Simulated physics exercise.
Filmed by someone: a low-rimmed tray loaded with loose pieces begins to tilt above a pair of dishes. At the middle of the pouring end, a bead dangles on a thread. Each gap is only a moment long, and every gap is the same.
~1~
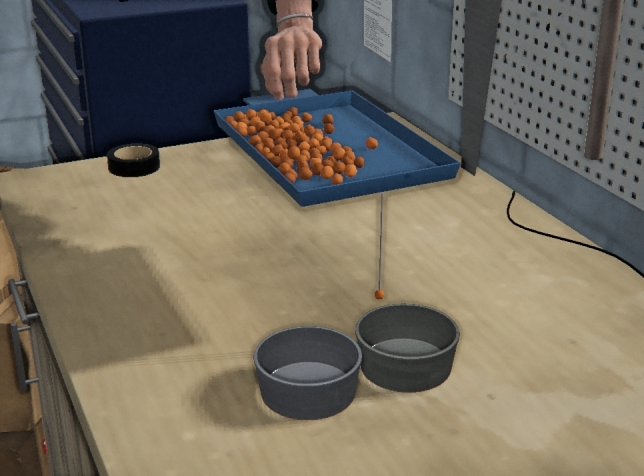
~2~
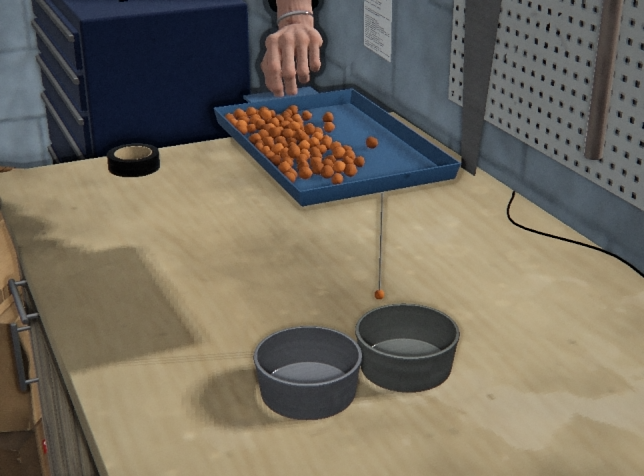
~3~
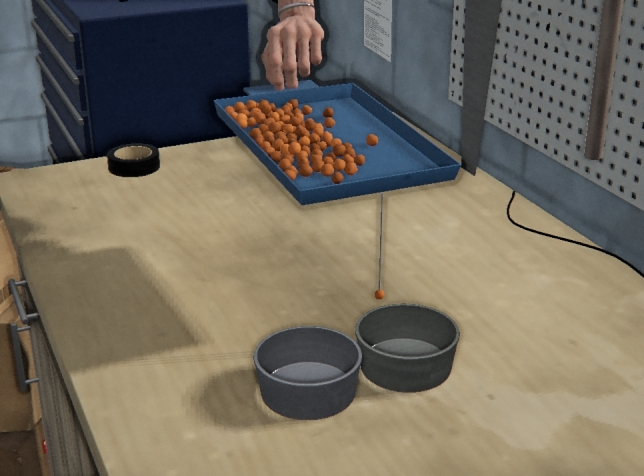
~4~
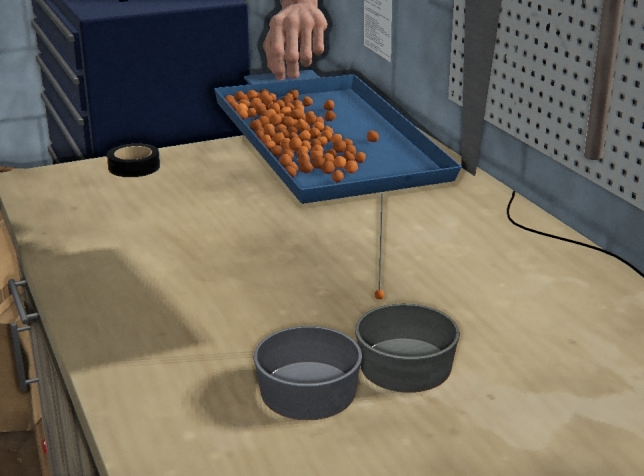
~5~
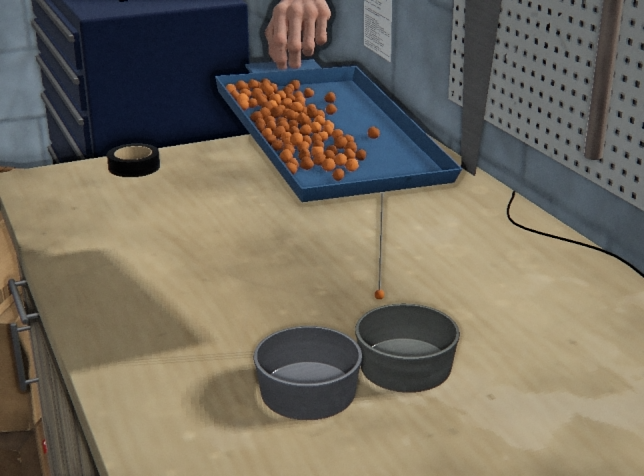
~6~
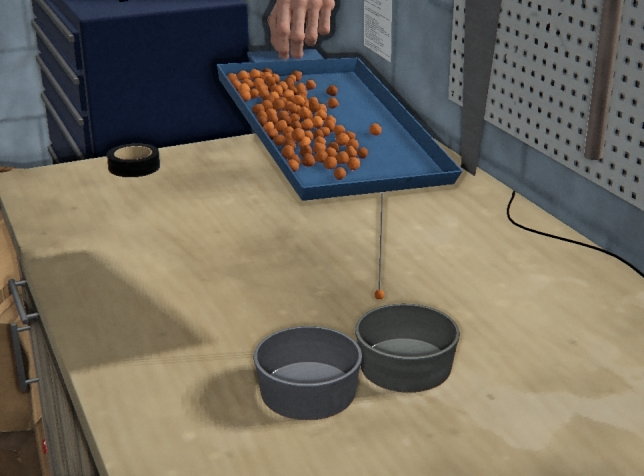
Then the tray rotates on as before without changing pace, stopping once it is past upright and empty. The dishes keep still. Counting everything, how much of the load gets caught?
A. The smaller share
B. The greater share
A, the smaller share.
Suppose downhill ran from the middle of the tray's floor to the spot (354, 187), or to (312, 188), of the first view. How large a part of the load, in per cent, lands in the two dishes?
Case one 90 %; case two 60 %.
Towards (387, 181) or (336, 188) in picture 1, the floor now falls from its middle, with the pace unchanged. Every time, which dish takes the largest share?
The right-side dish, then the left-side dish.
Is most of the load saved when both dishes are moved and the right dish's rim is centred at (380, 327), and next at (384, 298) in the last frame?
The pair would catch the lesser share the first time and the lesser share the second time.
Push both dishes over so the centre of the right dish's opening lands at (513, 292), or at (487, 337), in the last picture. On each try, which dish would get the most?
Placement one: The left-positioned dish. Placement two: The right-positioned dish.
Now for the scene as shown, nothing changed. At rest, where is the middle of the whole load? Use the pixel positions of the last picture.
Somewhere close to (468, 350) in the last picture.
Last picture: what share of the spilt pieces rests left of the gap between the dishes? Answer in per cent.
Estimate: Roughly 0 %.
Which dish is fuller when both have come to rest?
Pick: The one placed right.
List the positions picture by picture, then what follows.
The first picture shows corners of the pouring end (302, 190) and (456, 162), level; middle of the load (288, 135), coated peanuts; left dish (329, 397); right dish (431, 370); bead on its thread (379, 295).
The second picture shows corners of the pouring end (302, 189) and (456, 162), level; middle of the load (288, 134).
The third picture shows corners of the pouring end (302, 189) and (456, 164), tipped barely, lowest at the right corner; middle of the load (288, 129).
The fourth picture shows corners of the pouring end (303, 187) and (457, 165), tipped a little, lowest at the right corner; middle of the load (289, 122).
The fifth picture shows corners of the pouring end (304, 186) and (457, 167), tipped a little, lowest at the right corner; middle of the load (290, 115).
The sixth picture shows corners of the pouring end (305, 185) and (458, 169), tipped a little, lowest at the right corner; middle of the load (292, 109); left dish (329, 397); right dish (431, 370).
Just after the last frame, tray tipped steeply; almost all on the tray; just a few outside both; just a few in the air.
A moment on, tray tipped right over; roughly two thirds on the tray; just a few in the right dish; about a tenth outside both; roughly a quarter in the air.
Further on, tray tipped past a quarter turn; roughly a third in the right dish; roughly two thirds outside both.
When it is over, tray tipped past a quarter turn; not one in the left dish; roughly a third in the right dish; roughly two thirds outside both.
